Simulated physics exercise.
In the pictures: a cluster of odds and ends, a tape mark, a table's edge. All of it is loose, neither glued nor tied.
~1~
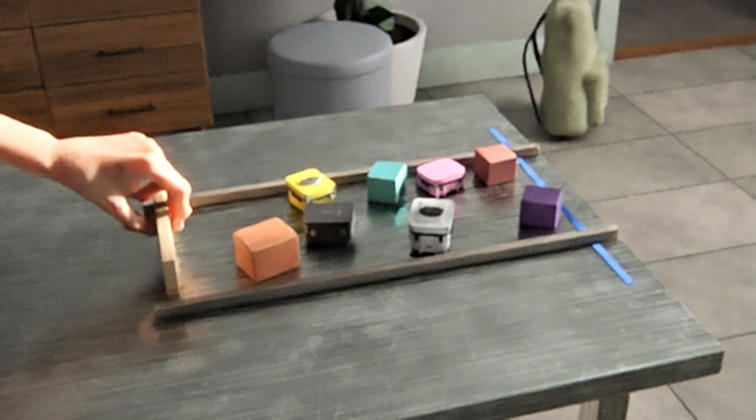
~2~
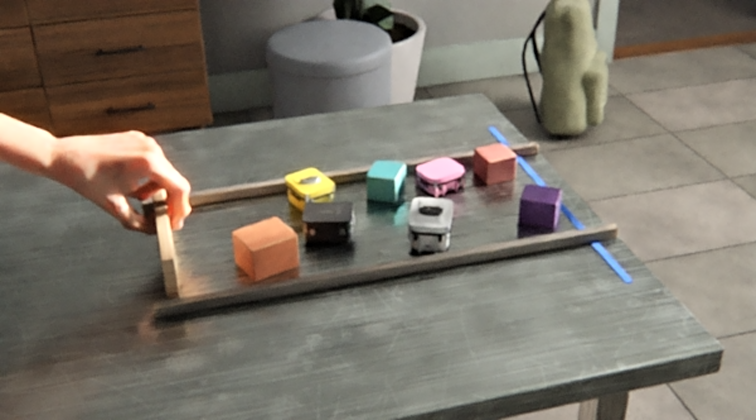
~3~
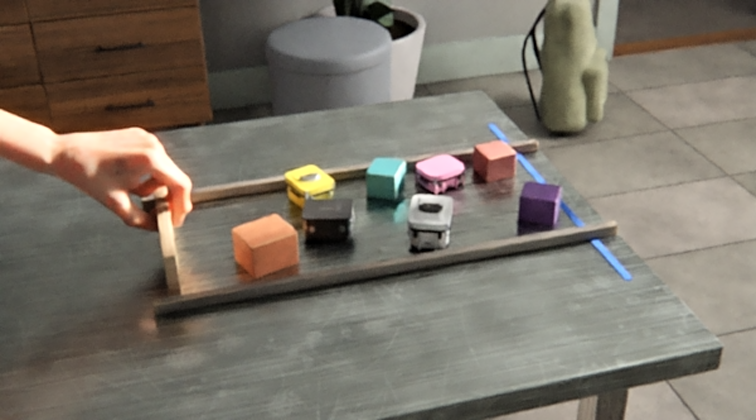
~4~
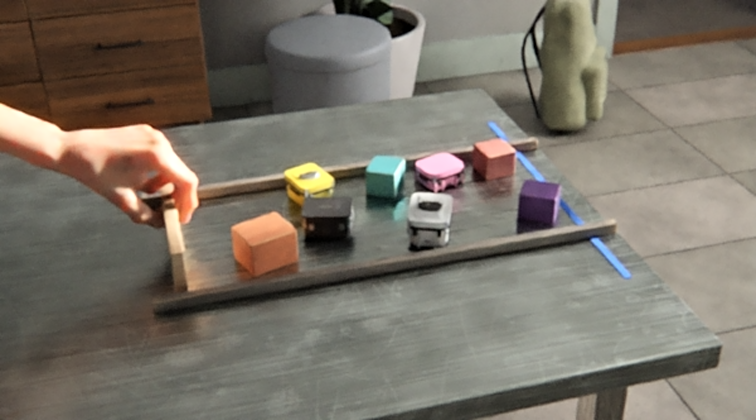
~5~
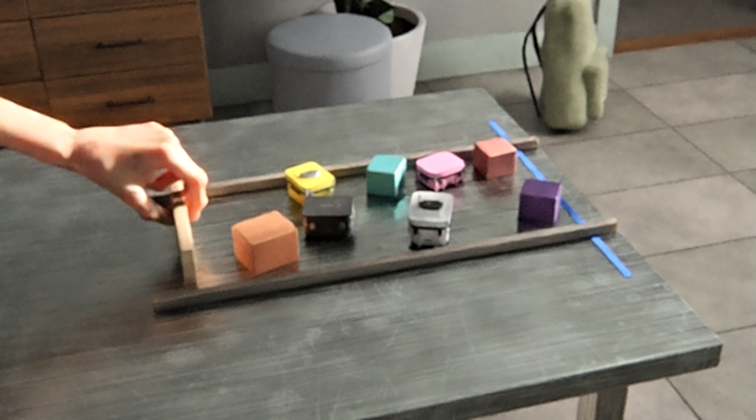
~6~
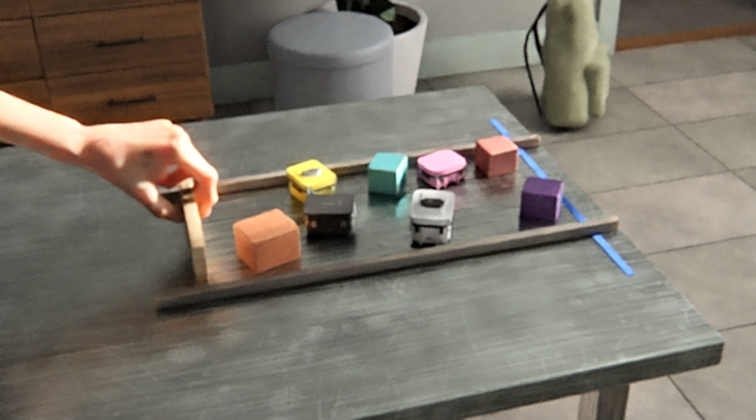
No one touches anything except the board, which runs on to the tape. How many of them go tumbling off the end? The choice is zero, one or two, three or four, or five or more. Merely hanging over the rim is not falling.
The loss over the edge is five or beyond.
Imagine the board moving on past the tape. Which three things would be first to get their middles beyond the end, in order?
Order, earliest first: The red block; the purple block; the pink case.
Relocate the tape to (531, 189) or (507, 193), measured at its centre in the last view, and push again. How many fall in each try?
In that order 4 and 3.
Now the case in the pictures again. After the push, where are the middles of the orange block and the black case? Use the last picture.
Okay, so first (594, 191), and next (573, 174).
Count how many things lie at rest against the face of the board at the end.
My count gives 3.
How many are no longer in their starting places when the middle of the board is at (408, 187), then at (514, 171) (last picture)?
At the first spot 7, then 8.
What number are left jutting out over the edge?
Expected count: 3.
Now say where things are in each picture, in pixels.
In the first picture, purple block (541, 206); red block (496, 165); pink case (441, 180); board (165, 234); tape (551, 195).
In the second picture, red block (495, 164); black case (329, 223).
In the third picture, pink case (440, 176); yellow case (310, 190).
In the fourth picture, purple block (539, 201); turquoise block (385, 176).
In the fifth picture, red block (495, 158); board (181, 224).
In the sixth picture, purple block (541, 198); red block (496, 156); pink case (442, 171); board (192, 220); tape (551, 186).
A little later, none off yet; purple block at rest near (541, 198); red block at rest near (496, 156); pink case at rest near (442, 171).
Next, none off yet; purple block shifted about its own width near (563, 193); red block shifted about its own width near (540, 150); pink case shifted well along near (510, 160).
When it is over, the number that fall off is five or more; down, turquoise block, white case, pink case, red block and purple block.
